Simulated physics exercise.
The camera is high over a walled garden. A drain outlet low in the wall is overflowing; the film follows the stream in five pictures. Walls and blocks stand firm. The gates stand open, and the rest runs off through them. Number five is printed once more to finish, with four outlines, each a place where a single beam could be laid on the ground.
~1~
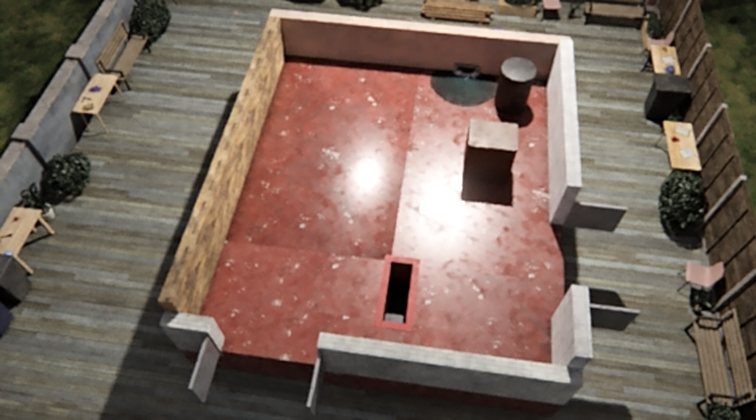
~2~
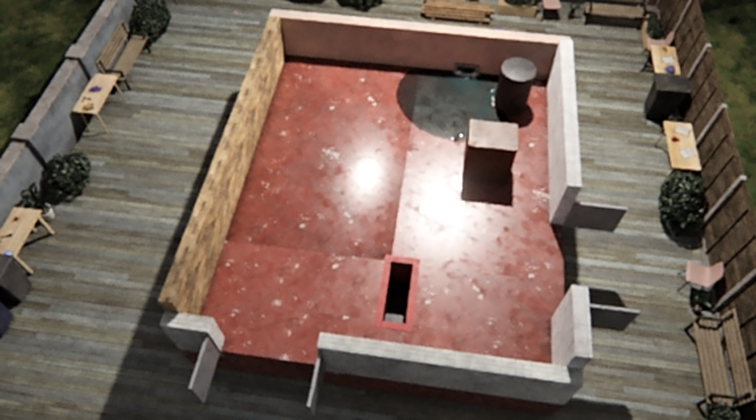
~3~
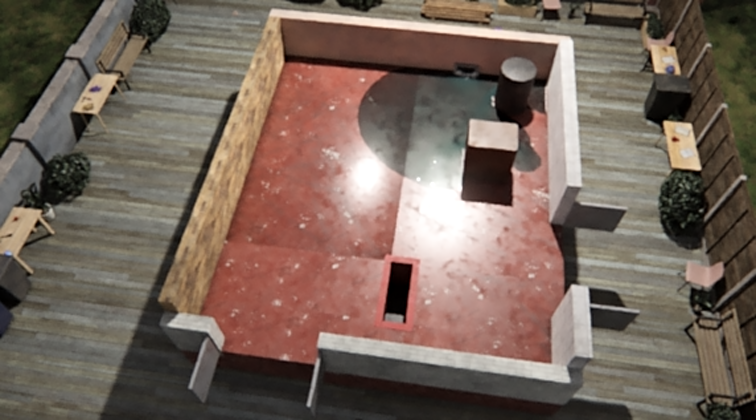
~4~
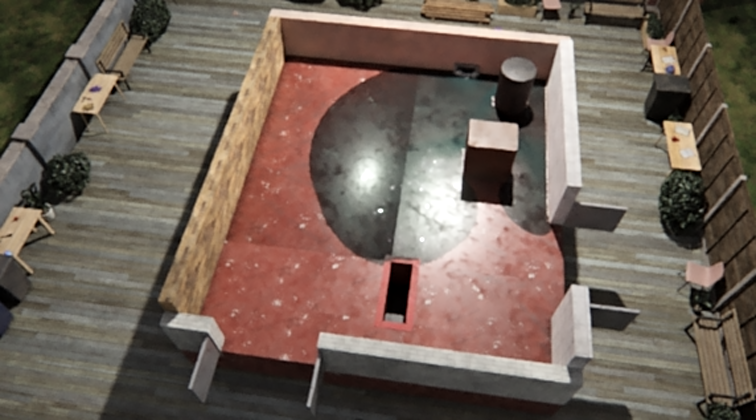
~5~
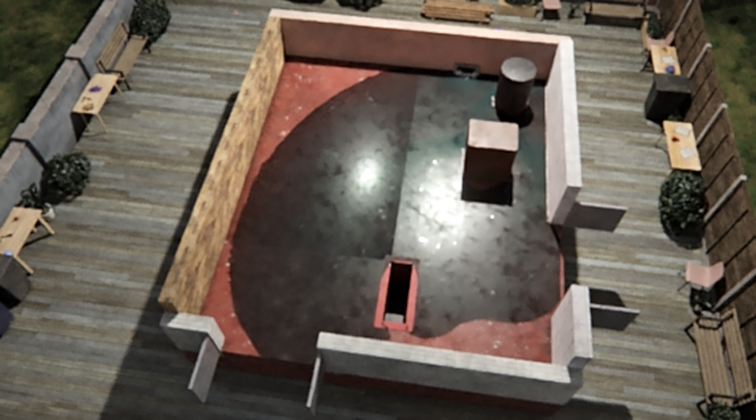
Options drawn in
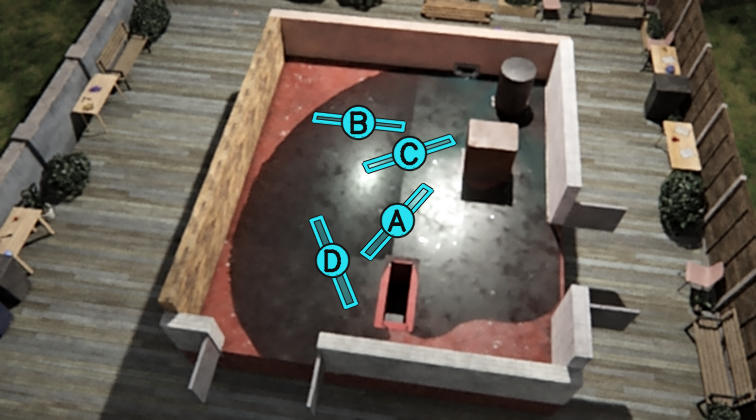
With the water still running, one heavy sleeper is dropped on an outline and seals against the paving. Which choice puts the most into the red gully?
The answer is place D.
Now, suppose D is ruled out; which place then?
Here it is place B.
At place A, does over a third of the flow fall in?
No, it does not.
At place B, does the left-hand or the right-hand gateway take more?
The left one.
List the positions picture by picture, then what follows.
Outfall at (466, 69); red gully at (398, 292); open gate at (274, 345); open gate at (551, 269); water covers 3 % of the ground and shows as far out as (456, 100); red gully still dry.
Water covers 10 % of the ground and shows as far out as (432, 132); red gully still dry.
Water covers 22 % of the ground and shows as far out as (408, 176); red gully still dry.
Water covers 43 % of the ground and shows as far out as (364, 252); red gully still dry.
Water covers 73 % of the ground and shows as far out as (236, 291); red gully taking water.
On the marked copy, A from (366, 255) to (427, 188); B from (314, 117) to (403, 126); C from (366, 167) to (452, 139); D from (316, 218) to (350, 305).
Choosing A, about 14 % of the stream runs into the red gully, about 86 % out by the gates.
Choosing B, about 24 % of the stream runs into the red gully, about 76 % out by the gates.
Choosing C, about 16 % of the stream runs into the red gully, about 84 % out by the gates.
Choosing D, about 49 % of the stream runs into the red gully, about 51 % out by the gates.
